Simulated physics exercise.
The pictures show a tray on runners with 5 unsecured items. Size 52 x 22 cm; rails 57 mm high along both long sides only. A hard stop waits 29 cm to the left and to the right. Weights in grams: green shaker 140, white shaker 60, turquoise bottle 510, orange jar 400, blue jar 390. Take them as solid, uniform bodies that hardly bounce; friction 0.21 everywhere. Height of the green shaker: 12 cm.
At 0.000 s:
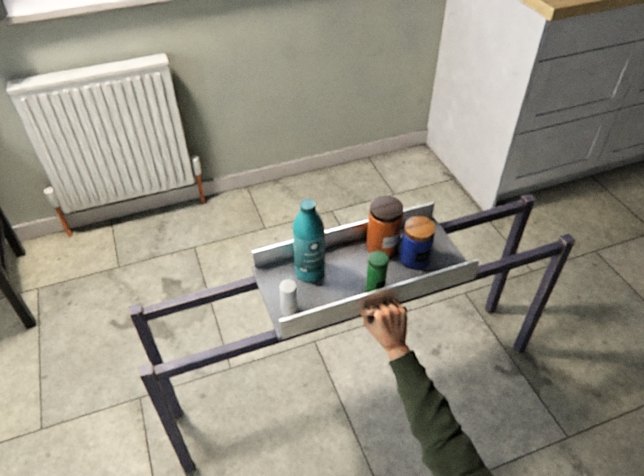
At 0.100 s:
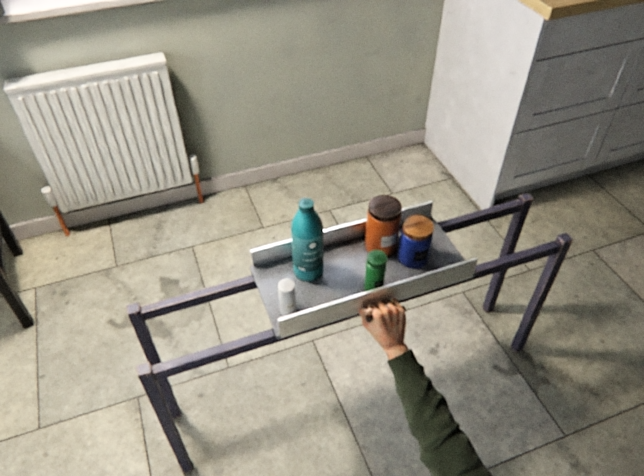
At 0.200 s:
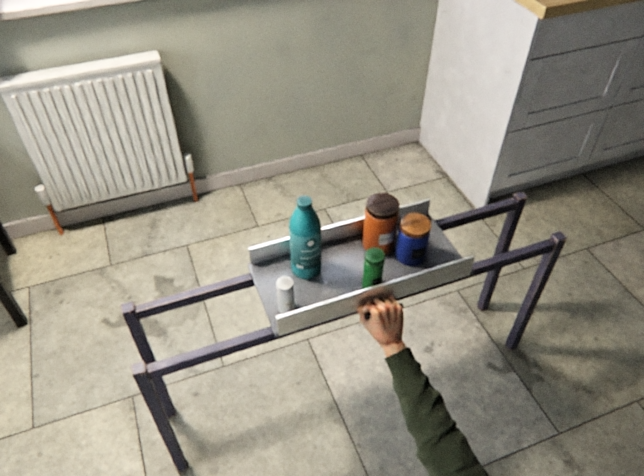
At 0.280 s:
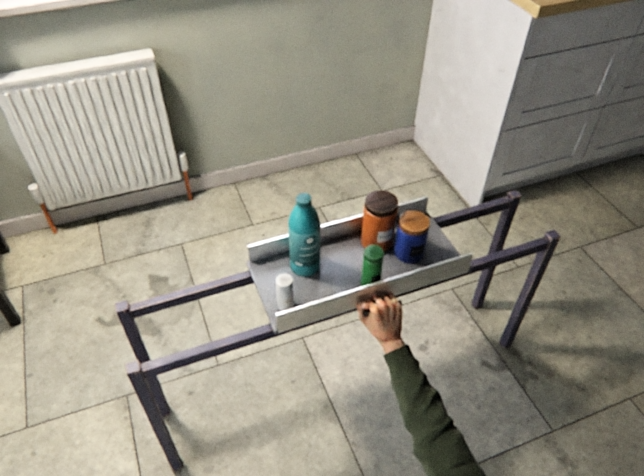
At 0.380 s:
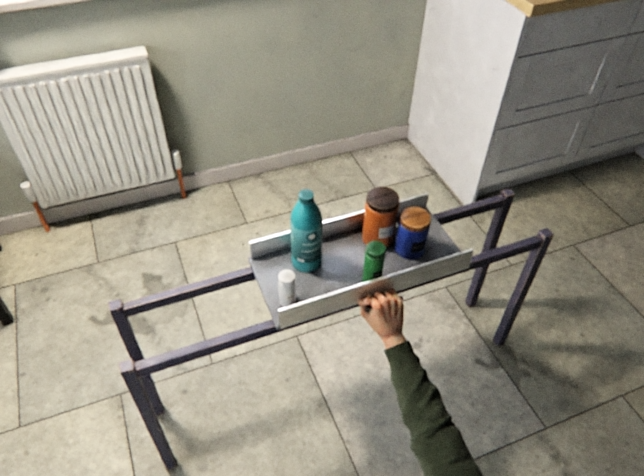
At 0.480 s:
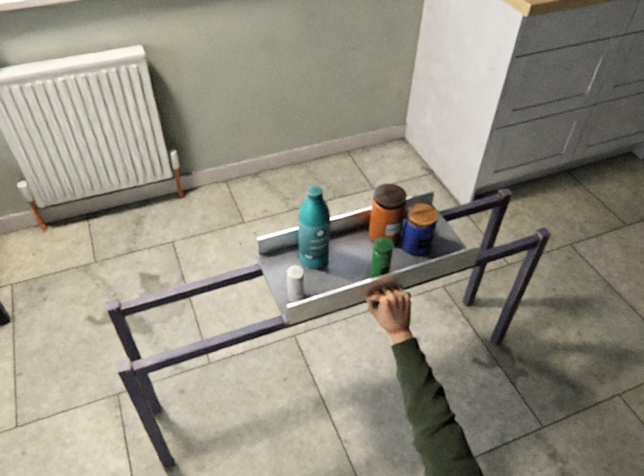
The video shows a hand holding the near edge of a gray tray on dark rails, carrying two shakers, a turquoise bottle and two jars; the tray stays nearly still, then slides slightly right with the items upright.
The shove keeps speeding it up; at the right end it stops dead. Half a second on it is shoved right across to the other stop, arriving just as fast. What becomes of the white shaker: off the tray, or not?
The white shaker stays on the tray.
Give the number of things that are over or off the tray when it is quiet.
0 of them.
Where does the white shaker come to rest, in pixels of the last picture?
Around (144, 331).
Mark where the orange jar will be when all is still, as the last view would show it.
Near (257, 252).
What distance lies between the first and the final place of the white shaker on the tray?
About 0 cm.
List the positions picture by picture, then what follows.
The first frame shows tray midway; white shaker (289, 299); green shaker (377, 275).
The second frame shows tray midway; orange jar (383, 227); blue jar (416, 242).
The third frame shows tray 1 cm right; green shaker (373, 272); turquoise bottle (305, 236).
The fourth frame shows tray 2 cm right; orange jar (379, 222); blue jar (412, 237).
The fifth frame shows tray 4 cm right; green shaker (374, 265); turquoise bottle (306, 230).
The sixth frame shows tray 7 cm right; white shaker (296, 285); orange jar (387, 215).
After 1.08 s, tray 29 cm right; white shaker moved 6 cm near (401, 253); green shaker moved 6 cm; turquoise bottle moved 6 cm.
After 2.48 s, tray 11 cm right; white shaker moved 9 cm near (345, 270); turquoise bottle moved 9 cm; blue jar moved 9 cm.
After 3.38 s, tray 29 cm left; white shaker moved 4 cm near (163, 326); turquoise bottle moved 4 cm; green shaker moved 4 cm.
In the end (3.9 s), all 5 under 5 cm from the start. In the last view, white shaker near (144, 331).
